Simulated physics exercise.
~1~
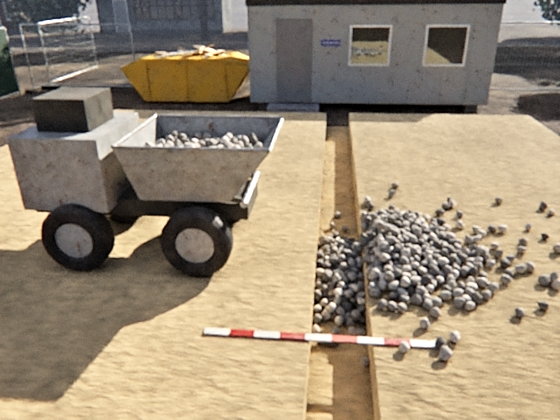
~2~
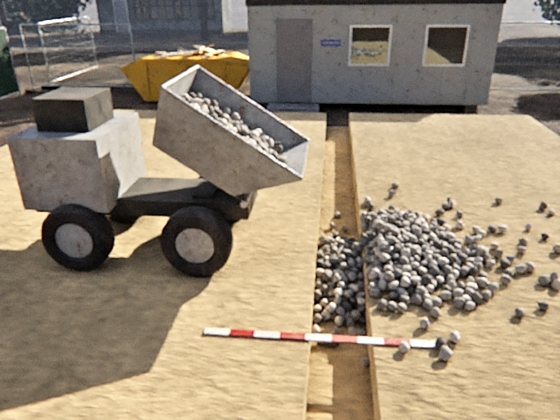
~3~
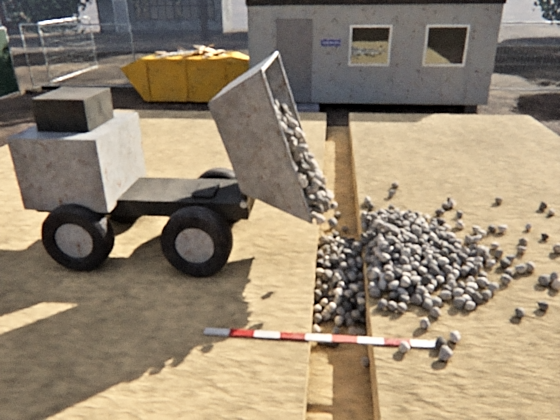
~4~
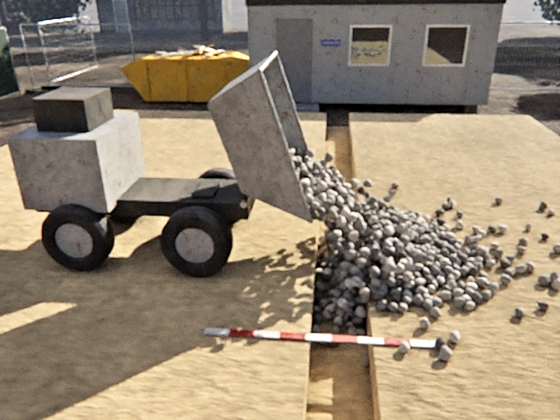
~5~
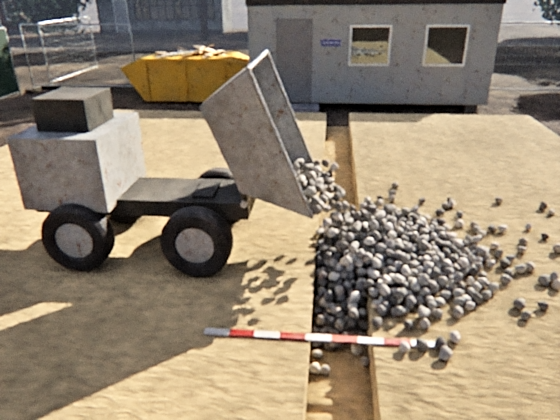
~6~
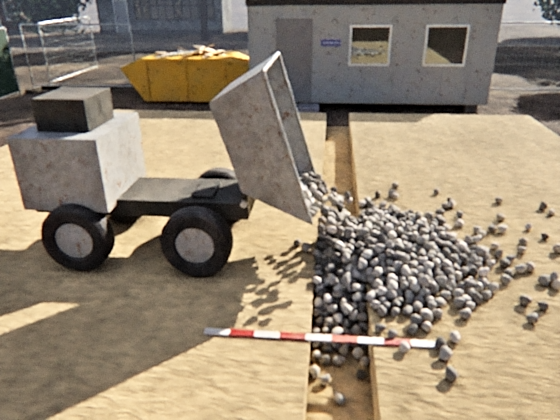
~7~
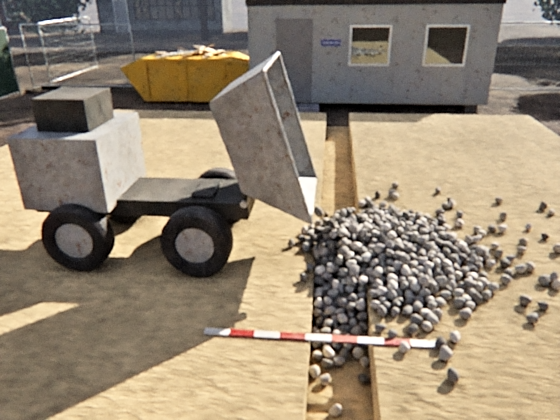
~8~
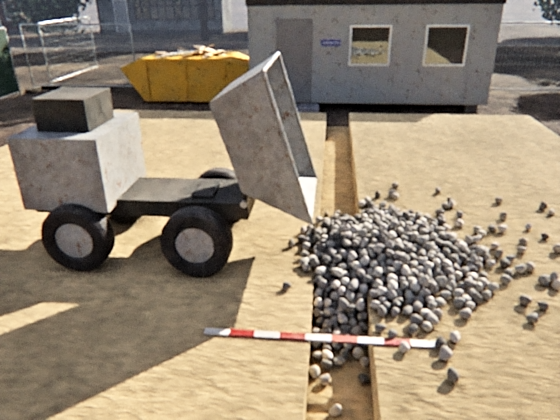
To begin with, a grey dumper with a partly filled body stands left of a narrow trench, where an earlier heap of grey stones lies in the trench and across its far side. The body tips up steeply toward the right, and the stones slide down to its lower edge. They pour out onto the old heap, spreading over the trench. The raised body jerks back slightly and forward again, shaking out the remaining stones, while a few roll along the trench past the red-and-white staff. Finally, the body stays raised and empty beside a larger, motionless heap.
